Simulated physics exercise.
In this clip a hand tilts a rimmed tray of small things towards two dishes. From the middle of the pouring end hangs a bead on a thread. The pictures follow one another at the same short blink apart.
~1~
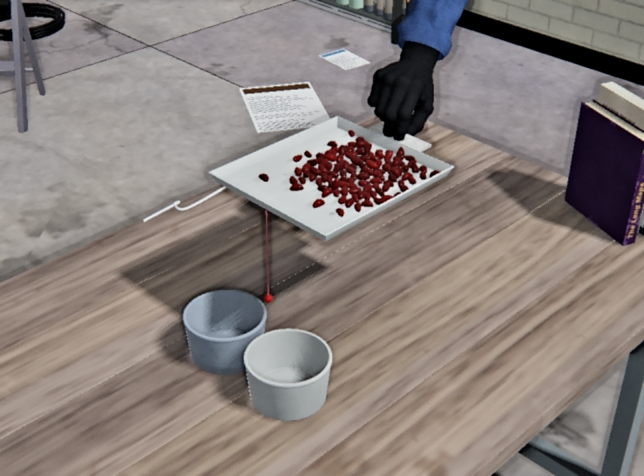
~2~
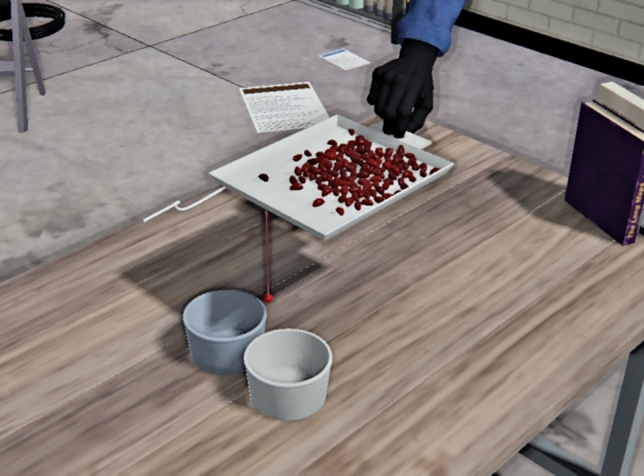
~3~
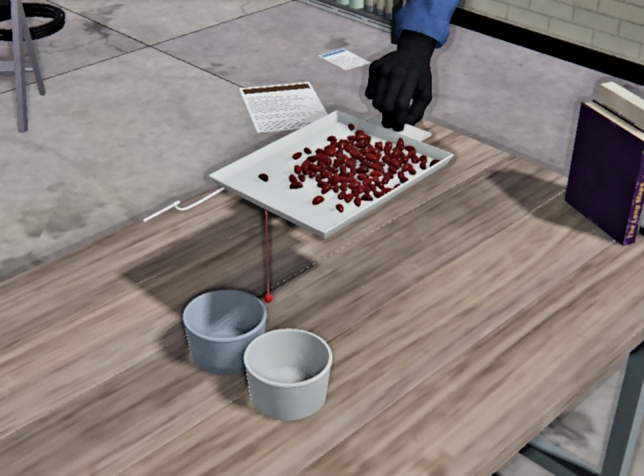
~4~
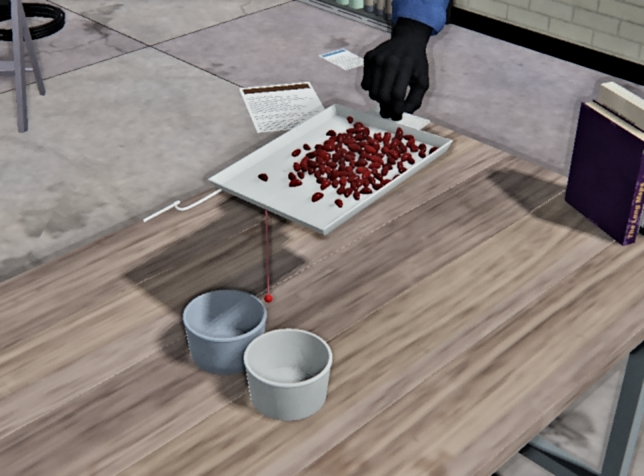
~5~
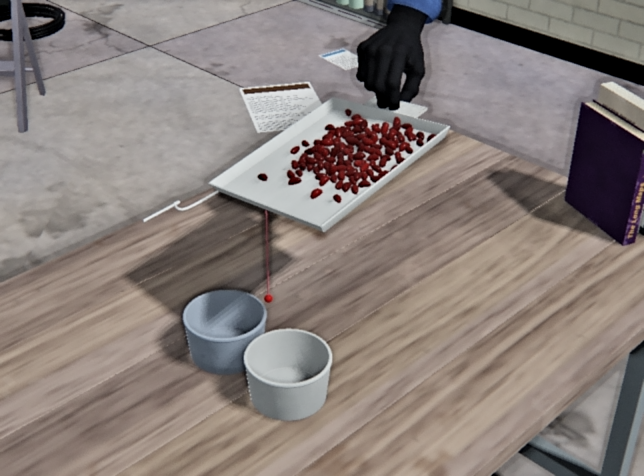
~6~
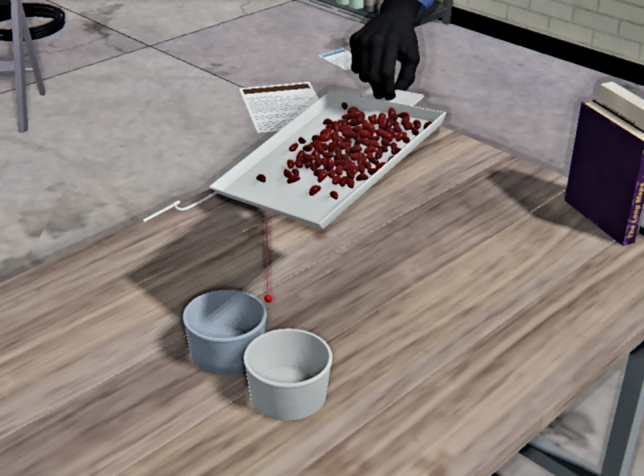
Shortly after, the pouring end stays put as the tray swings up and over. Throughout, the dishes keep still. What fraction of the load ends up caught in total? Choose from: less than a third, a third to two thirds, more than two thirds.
In total, less than a third ends up caught.
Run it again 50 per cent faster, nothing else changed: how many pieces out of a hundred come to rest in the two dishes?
That comes out at roughly 20 per cent.
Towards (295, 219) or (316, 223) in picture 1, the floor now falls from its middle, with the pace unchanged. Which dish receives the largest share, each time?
For the first place you'd get the right-placed dish, for the second the right-placed dish.
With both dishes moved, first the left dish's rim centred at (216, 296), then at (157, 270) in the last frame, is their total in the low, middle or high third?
Try 1 - between a third and two thirds; try 2 - in the middle band.
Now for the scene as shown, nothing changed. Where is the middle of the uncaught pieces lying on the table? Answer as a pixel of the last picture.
Close to pixel (192, 311) in the last view.
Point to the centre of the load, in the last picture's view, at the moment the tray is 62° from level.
The centre of the load shows up near (224, 203) in the last view.
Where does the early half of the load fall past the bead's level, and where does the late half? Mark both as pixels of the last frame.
First half (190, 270); second half (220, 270).
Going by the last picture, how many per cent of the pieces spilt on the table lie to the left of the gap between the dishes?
Roughly 90 %.
Soon, tray tipped steeply; about half on the tray; a stray few in the left dish; a small part outside both; about a third in the air.
A while on, tray tipped right over; a small part in the left dish; most outside both; a stray few in the air.
Towards the end, tray tipped past a quarter turn; a small part in the left dish; most outside both.
Finally, tray tipped past a quarter turn; none in the right dish; a small part in the left dish; most outside both.
